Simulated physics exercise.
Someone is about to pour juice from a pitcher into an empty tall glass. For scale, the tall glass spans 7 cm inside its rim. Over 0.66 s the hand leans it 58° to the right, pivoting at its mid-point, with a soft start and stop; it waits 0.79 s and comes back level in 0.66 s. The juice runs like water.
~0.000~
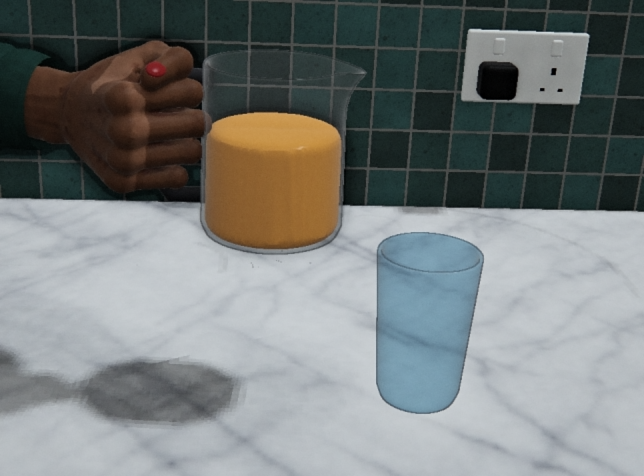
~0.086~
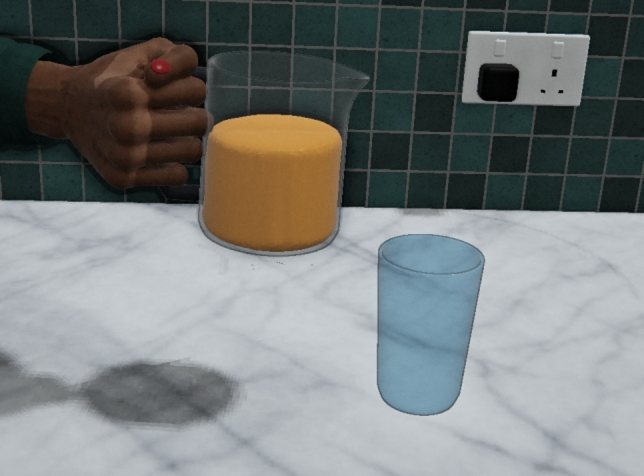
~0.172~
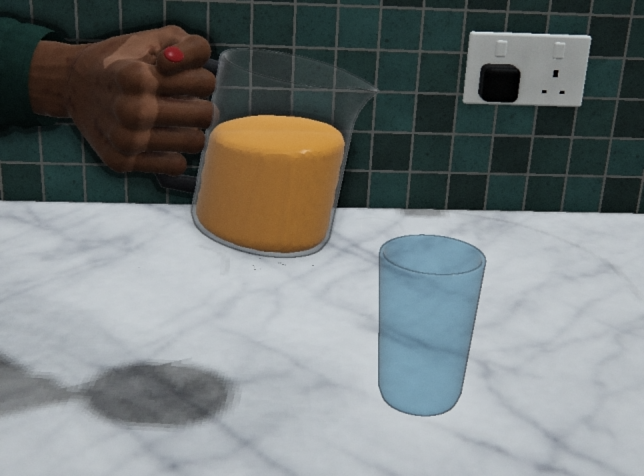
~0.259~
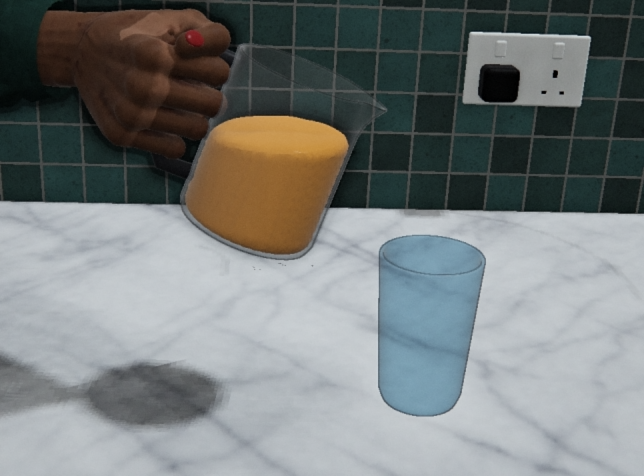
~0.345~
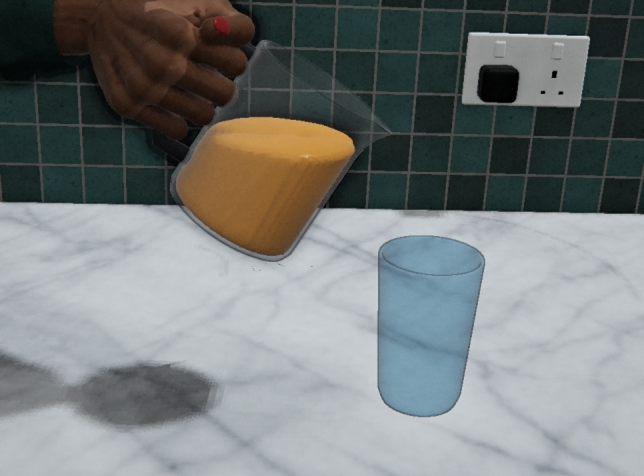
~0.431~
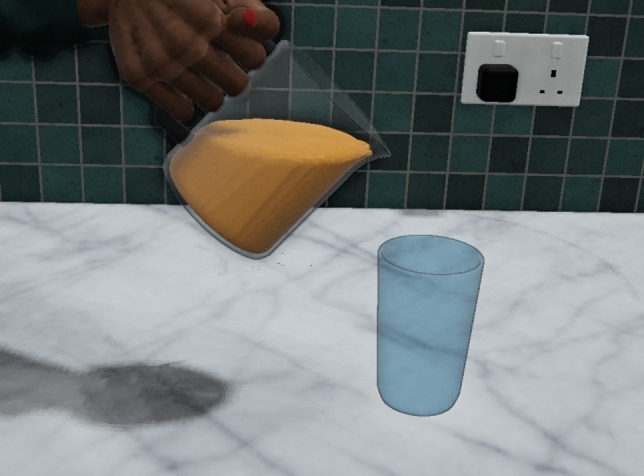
In this clip, a hand beside a clear pitcher of orange juice leans it steadily to the right on a marble counter, and the juice shifts toward the spout while an empty blue glass stands still nearby.
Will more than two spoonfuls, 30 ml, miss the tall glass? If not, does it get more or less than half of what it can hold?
Outcome: Under half its capacity and no mess.
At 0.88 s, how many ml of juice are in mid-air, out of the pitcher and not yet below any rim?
Close to 25 ml.
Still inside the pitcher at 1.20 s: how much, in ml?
Close to 430 ml.
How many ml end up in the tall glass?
Some 180 ml.
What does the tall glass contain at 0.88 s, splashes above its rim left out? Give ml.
About 60 ml.
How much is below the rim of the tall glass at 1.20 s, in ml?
Close to 130 ml.
After 0.88 s the tilt is 58° and the tall glass has 65 ml, the pitcher 475 ml, and 0 ml is on the work surface.
After 1.20 s the tilt is 58° and the tall glass has 125 ml, the pitcher 430 ml, and 0 ml is on the work surface.
After 1.54 s the tilt is 55° and the tall glass has 160 ml, the pitcher 395 ml, and 0 ml is on the work surface.
After 1.91 s the tilt is 12° and the tall glass has 175 ml, the pitcher 390 ml, and 0 ml is on the work surface.
In the end the tall glass has 175 ml, the pitcher 390 ml, and 0 ml is on the work surface.
